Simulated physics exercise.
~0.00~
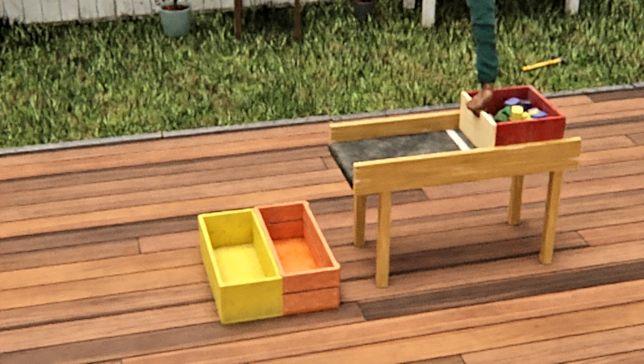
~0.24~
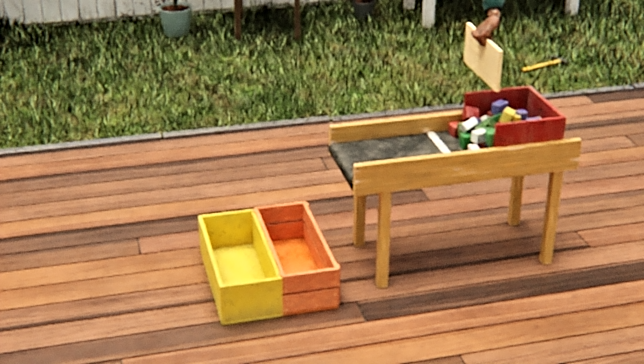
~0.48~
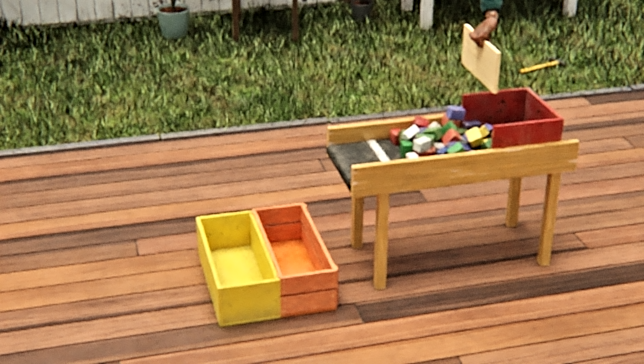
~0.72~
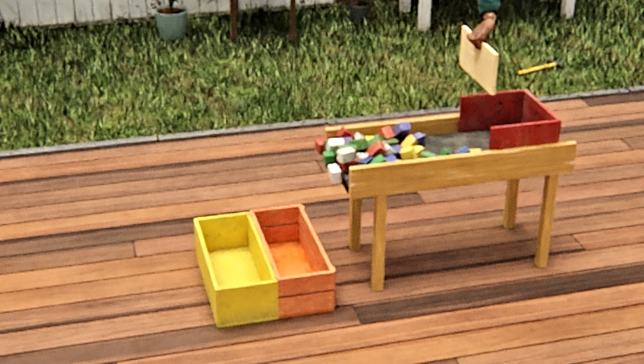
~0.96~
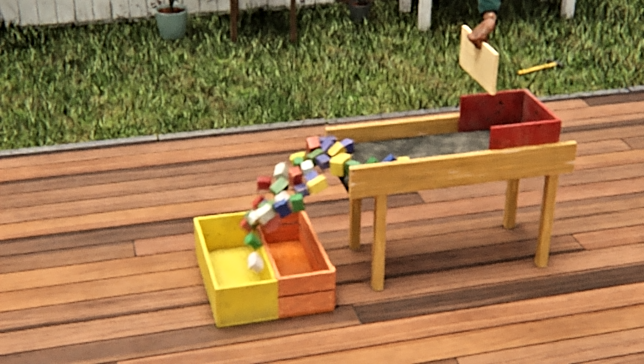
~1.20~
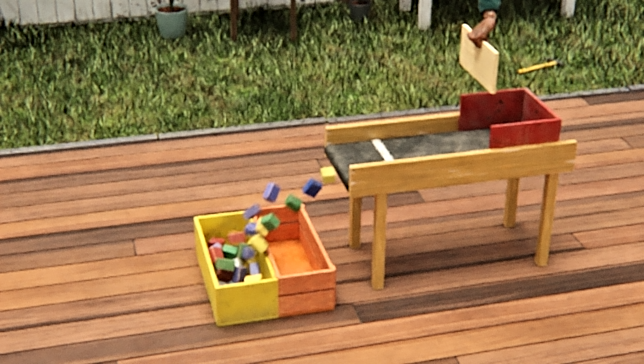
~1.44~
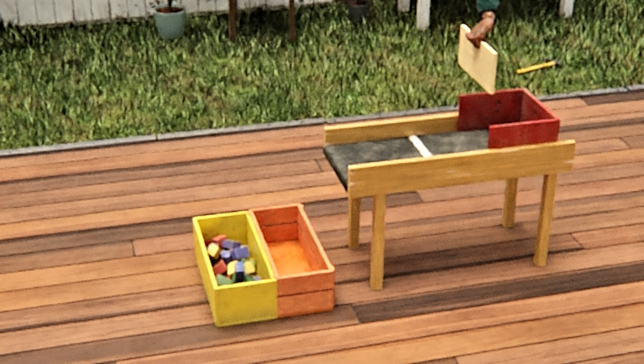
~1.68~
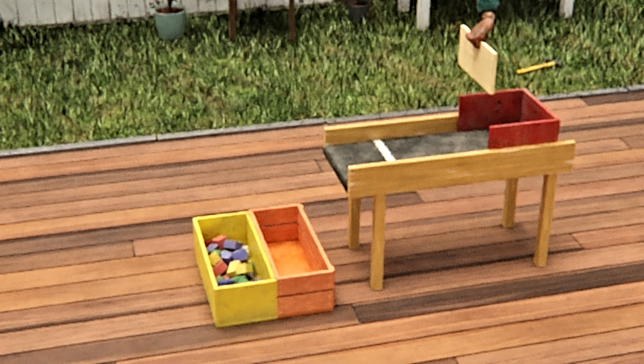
A jumble of multicoloured toy bricks fills a red pen at the right end of a dark belt on a wooden stand, seen from slightly above on a plank deck with grass and a white fence behind. A yellow bin and an orange tub sit side by side on the deck at lower left. A hand lifts the pale gate, and the bricks ride leftward along the belt in a loose heap. They spill off the end and tumble through the air over the orange tub. The bricks land in the yellow bin, leaving the tub empty.
